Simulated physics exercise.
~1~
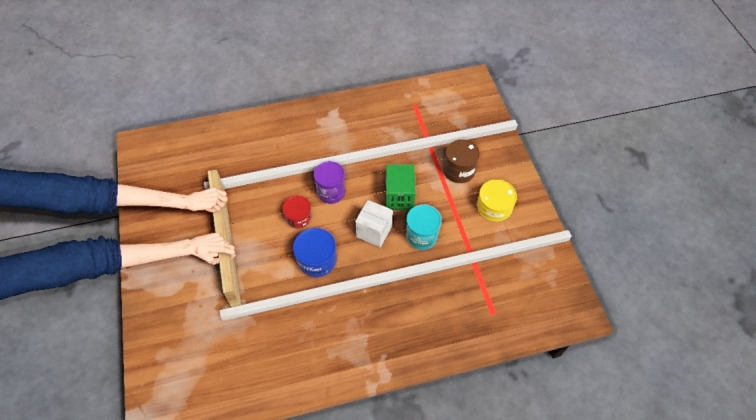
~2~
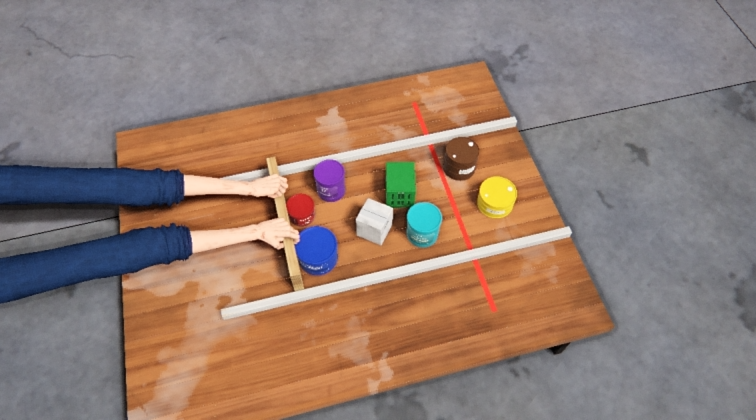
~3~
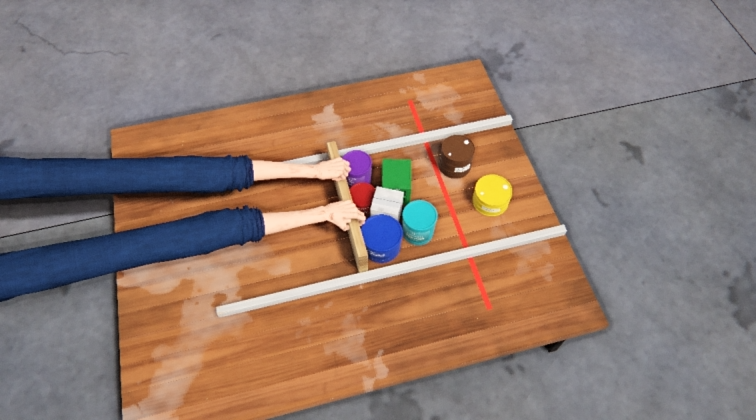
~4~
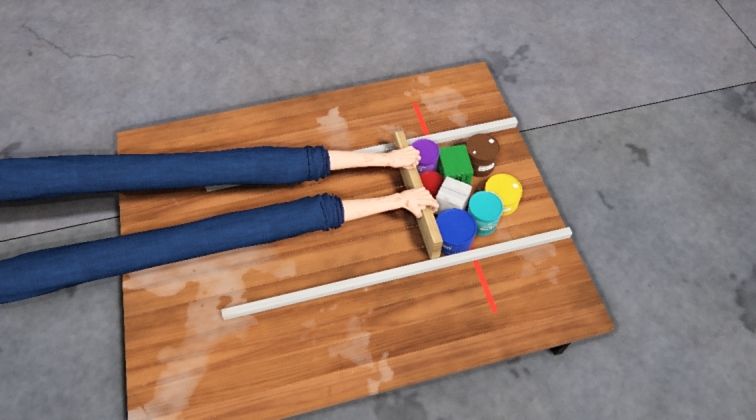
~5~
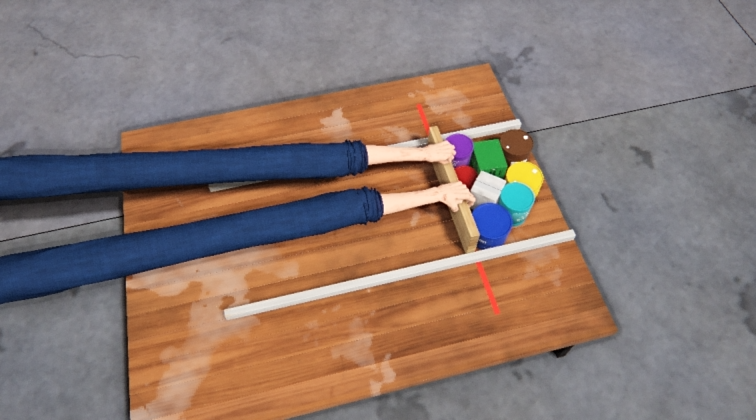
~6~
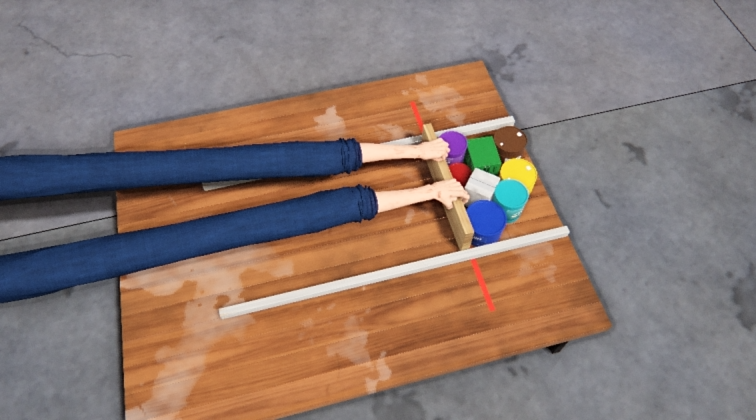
Two arms in blue sleeves pushed a wooden plank rightward across a table between two white rails, gathering colorful pails, canisters and boxes into a tight cluster. The plank stopped around the red tape line, with everything still on the table near its edge.
